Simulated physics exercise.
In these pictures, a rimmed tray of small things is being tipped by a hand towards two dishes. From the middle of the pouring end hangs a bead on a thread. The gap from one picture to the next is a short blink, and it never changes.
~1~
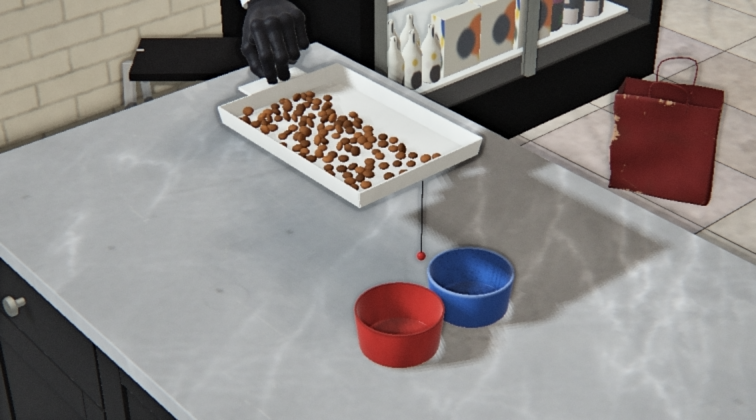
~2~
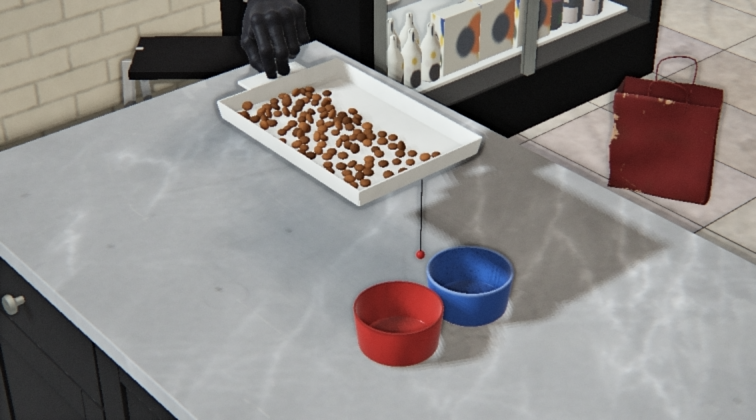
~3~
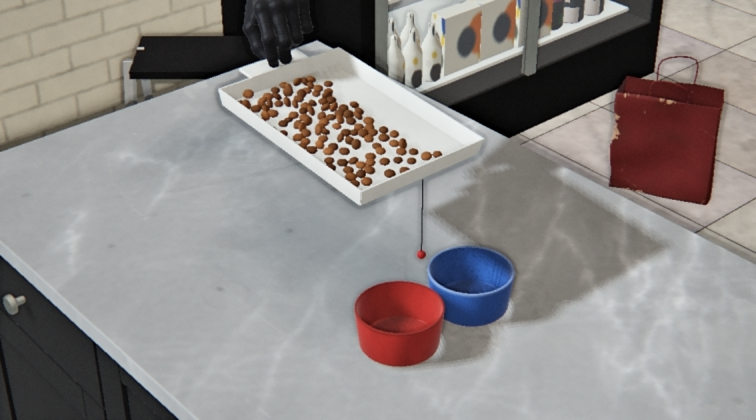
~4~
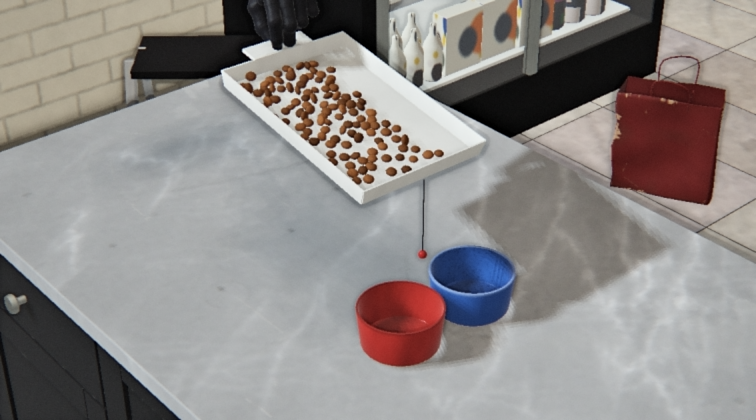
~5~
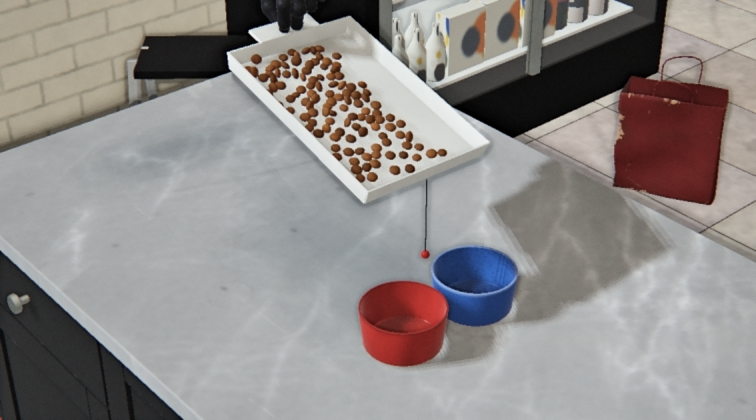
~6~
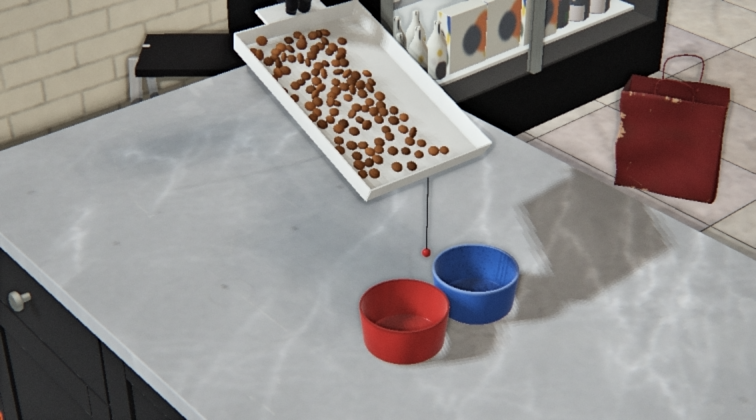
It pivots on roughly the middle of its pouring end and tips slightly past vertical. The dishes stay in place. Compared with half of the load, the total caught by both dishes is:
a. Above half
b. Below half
Option a: Above half.
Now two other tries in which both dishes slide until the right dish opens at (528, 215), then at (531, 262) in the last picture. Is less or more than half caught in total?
Shy of half, then past half.
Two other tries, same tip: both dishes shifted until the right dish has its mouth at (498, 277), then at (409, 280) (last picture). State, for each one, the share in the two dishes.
Close to 70 in a hundred, then close to 10 in a hundred.
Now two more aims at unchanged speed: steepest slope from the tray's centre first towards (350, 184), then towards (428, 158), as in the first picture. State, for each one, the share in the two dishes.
Near 50 % and, after that, 50 %.
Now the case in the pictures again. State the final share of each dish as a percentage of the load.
Left dish: Roughly 20 per cent; right dish: Roughly 50 per cent.
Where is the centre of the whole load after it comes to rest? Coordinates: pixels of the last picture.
Roughly at pixel (482, 302).
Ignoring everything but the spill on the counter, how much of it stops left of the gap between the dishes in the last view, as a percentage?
Close to 0 %.
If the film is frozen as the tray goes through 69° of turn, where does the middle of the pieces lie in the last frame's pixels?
Roughly (436, 160).
Shortly afterwards, tray tipped steeply; all but a few on the tray; only a few in the air.
Next, tray tipped past a quarter turn; near a quarter on the tray; a little in the left dish; near a quarter in the right dish; near a quarter outside both; a little in the air.
Some moments later, tray tipped past a quarter turn; near a quarter in the left dish; near half in the right dish; near a third outside both.
In the end, tray tipped past a quarter turn; near a quarter in the left dish; near half in the right dish; near a third outside both.
